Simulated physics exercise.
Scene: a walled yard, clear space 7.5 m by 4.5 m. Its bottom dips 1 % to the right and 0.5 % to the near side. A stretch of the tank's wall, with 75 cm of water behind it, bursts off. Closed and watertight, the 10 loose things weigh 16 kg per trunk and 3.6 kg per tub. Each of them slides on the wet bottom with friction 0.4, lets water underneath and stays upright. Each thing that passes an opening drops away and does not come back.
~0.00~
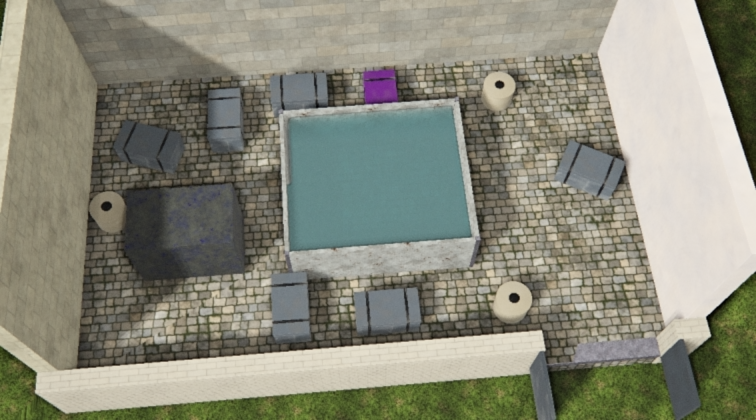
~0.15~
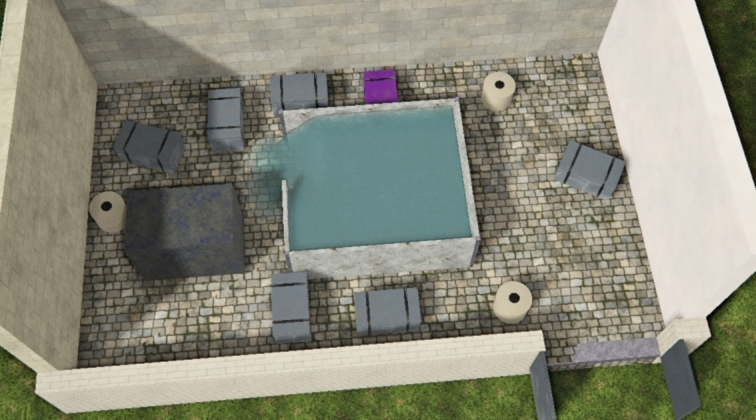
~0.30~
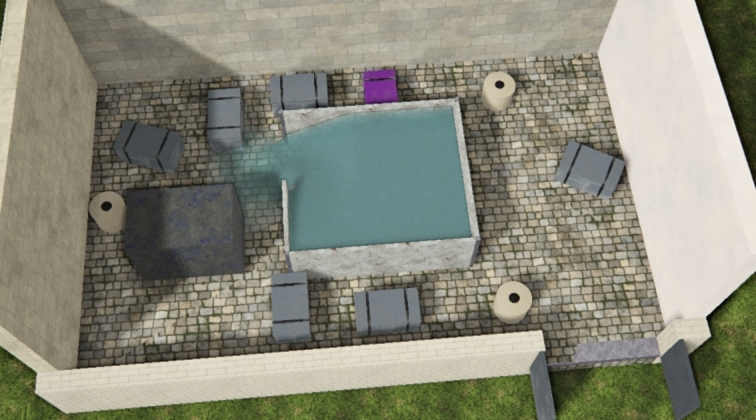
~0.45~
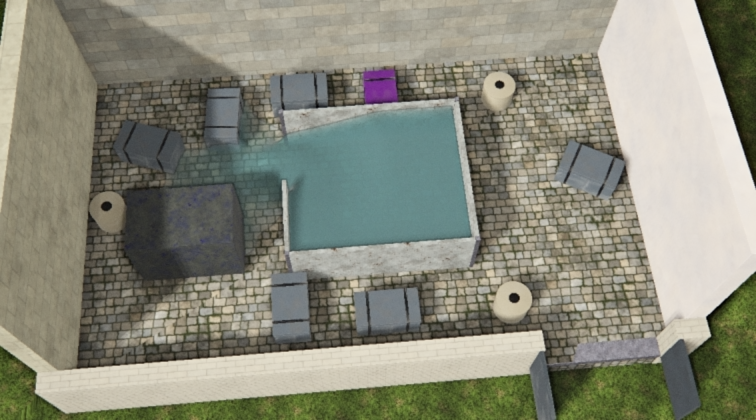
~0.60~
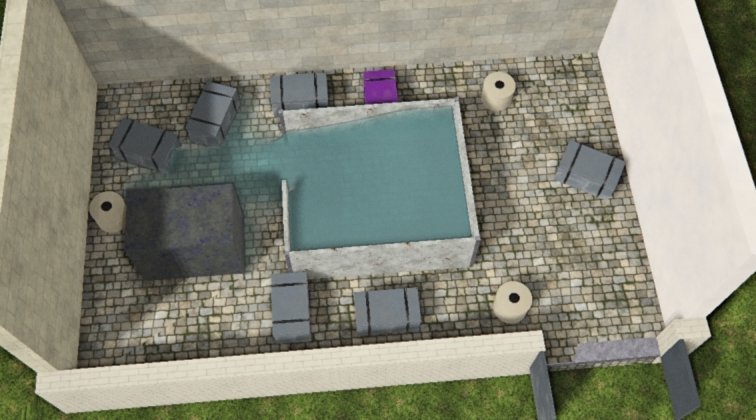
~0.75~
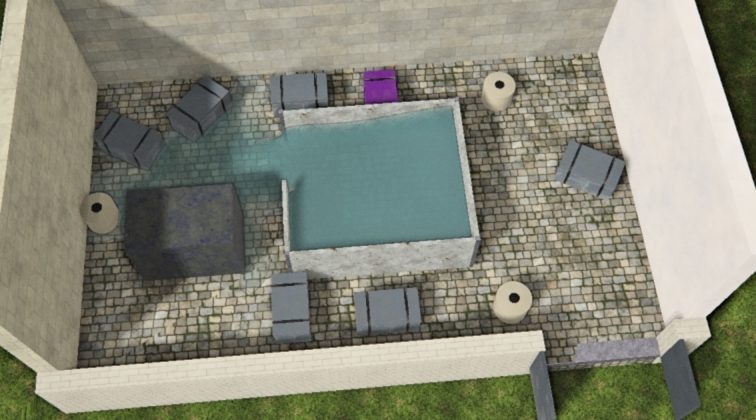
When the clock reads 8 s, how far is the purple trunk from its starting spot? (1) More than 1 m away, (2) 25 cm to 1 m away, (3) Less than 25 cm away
1, more than 1 m away.
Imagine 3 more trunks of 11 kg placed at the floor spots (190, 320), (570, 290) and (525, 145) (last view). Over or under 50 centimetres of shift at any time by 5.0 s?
Respectively: Greater, smaller, smaller.
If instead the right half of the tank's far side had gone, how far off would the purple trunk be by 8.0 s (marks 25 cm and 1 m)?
With that failure, the purple trunk lands a long way off.
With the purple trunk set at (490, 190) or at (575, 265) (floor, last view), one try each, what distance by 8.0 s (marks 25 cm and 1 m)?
I'd say it does not really move on the first try and it drifts a short distance on the second.
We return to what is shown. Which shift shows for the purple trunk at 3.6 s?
It is about 0 cm out of place by then.
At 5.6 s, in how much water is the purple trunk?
The depth there is around 6 cm.
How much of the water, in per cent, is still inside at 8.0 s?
Remaining: Approx. 98 per cent.
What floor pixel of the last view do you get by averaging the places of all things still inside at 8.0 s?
Around (541, 219).
After 1.6 s the purple trunk is near (381, 94), 0.0 m from its start, aground; 0 of 10 are out; 2 afloat.
After 3.6 s the purple trunk is near (381, 94), 0.0 m from its start, aground; 0 of 10 are out; 3 afloat.
After 5.6 s the purple trunk is near (584, 77), 2.9 m from its start, afloat; 0 of 10 are out; 8 afloat.
After 8.0 s the purple trunk is near (571, 172), 2.8 m from its start, afloat; 0 of 10 are out; 8 afloat.
